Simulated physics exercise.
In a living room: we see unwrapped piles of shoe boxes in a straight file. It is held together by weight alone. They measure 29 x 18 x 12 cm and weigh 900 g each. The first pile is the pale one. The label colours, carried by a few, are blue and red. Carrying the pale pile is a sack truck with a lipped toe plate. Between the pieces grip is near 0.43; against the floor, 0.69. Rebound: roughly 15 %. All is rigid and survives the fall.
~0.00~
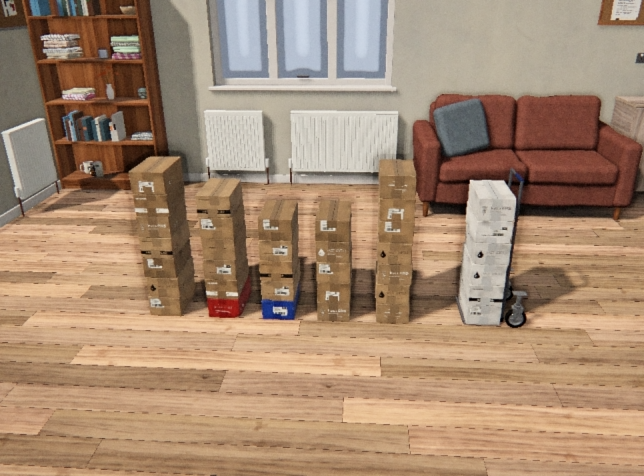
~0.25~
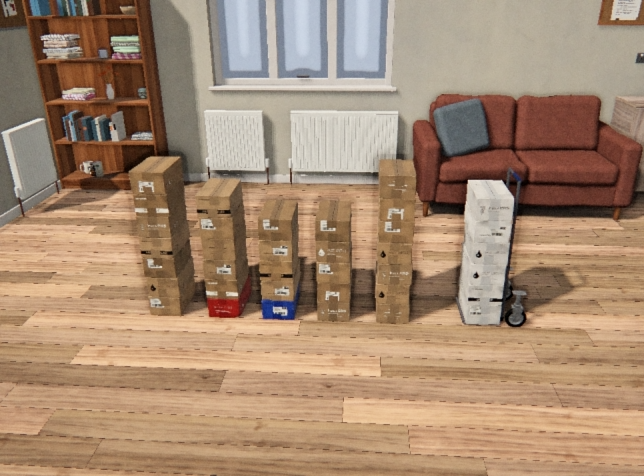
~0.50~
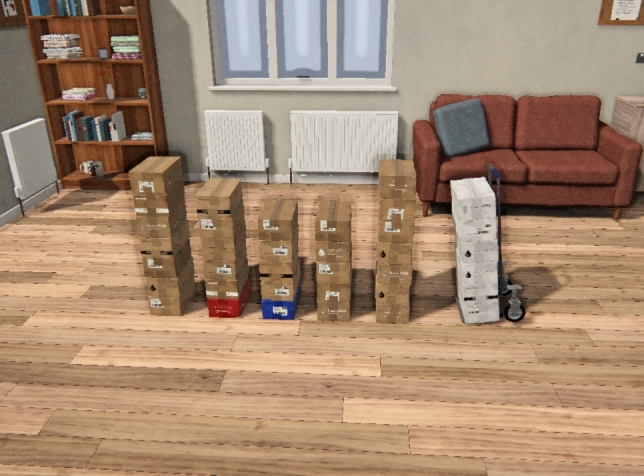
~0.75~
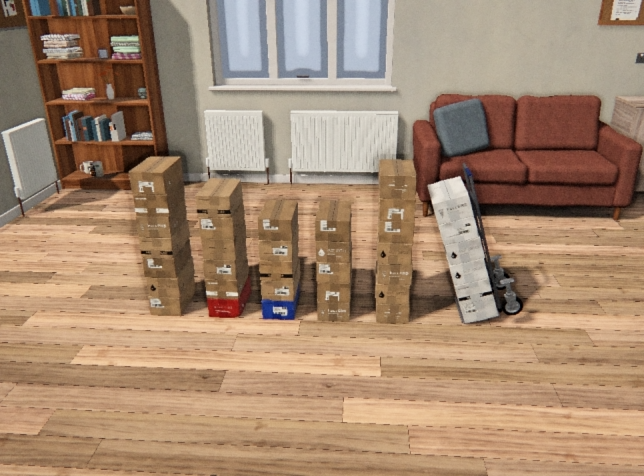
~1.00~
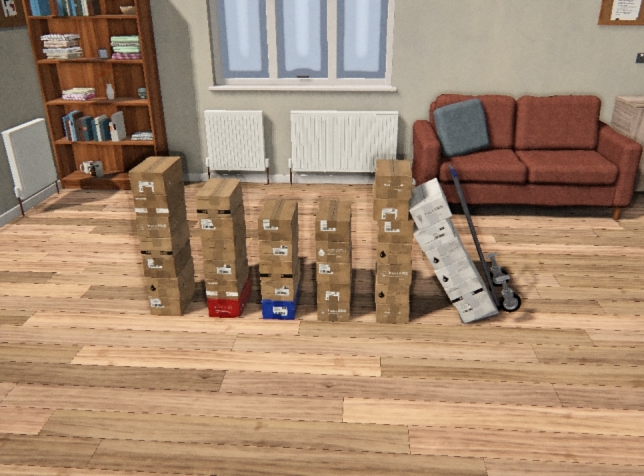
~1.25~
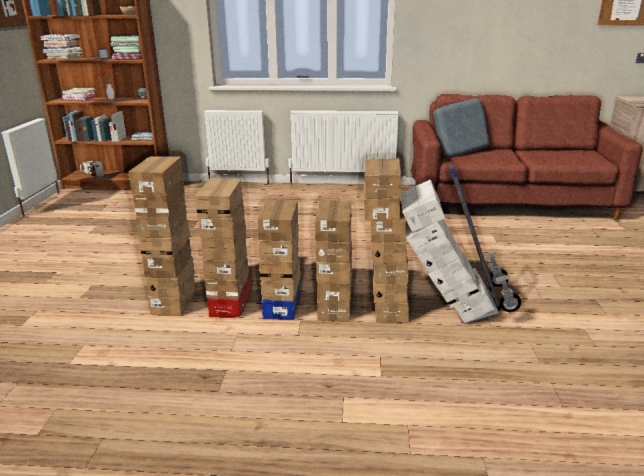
Sack truck tipping a pale pile of boxes leftward until it leans on the nearest brown pile, nudging its upper boxes left.
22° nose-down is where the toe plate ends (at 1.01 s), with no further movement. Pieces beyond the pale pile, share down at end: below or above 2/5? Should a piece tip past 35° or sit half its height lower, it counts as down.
Above 2/5.
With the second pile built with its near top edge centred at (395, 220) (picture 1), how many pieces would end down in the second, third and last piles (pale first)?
You'd get second 1, third 0 and last 0.
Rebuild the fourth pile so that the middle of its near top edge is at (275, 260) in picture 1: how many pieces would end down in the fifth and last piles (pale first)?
Fifth 5, last 7.
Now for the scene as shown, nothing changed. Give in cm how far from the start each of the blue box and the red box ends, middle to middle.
Estimate: Blue near 5 cm, red near 10 cm.
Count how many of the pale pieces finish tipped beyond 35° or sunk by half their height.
The answer is 6 of the pale ones.
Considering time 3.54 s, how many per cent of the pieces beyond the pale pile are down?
By then, 85 per cent.
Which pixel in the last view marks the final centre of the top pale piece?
Resting point in the last picture: Around (362, 244).
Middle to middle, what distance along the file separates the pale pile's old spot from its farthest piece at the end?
Distance: Near 65 cm.
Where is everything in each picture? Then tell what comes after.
In the first frame (each place is the centre of the face we see best), truck frame (518, 212) 0° forward; blue box (278, 311); red box (224, 309); the others all in place.
The second frame shows truck frame (516, 211) 1° forward; red box (224, 309).
The third frame shows truck frame (499, 207) 8° forward, top of the pale pile leaning 8°; red box (224, 309); the others all in place.
The fourth frame shows truck frame (477, 205) 17° forward, top of the pale pile leaning 18°; red box (224, 309); the others all in place.
The fifth frame shows truck frame (465, 205) 22° forward, top of the pale pile leaning 29°; red box (224, 309); 2 have shifted.
The sixth frame shows truck frame (465, 205) 22° forward, top of the pale pile leaning 27°; red box (224, 309); blue box (278, 311); steepest lean 4°, the box at (388, 232); 7 have shifted.
By 2.30 s, 6 of the pale pile down; 2 of the 30 other boxes down; blue box tilted 8°.
By 3.54 s, 6 of the pale pile down; 26 of the 30 other boxes down; red box tilted 41°; blue box tilted 30°.
When it is over (5.1 s), 6 of the pale pile down; 26 of the 30 other boxes down; red box tilted 44°; blue box tilted 31°. That is 87 per cent. In pixels of the last frame, middles, red box near (218, 288), blue box near (274, 291).
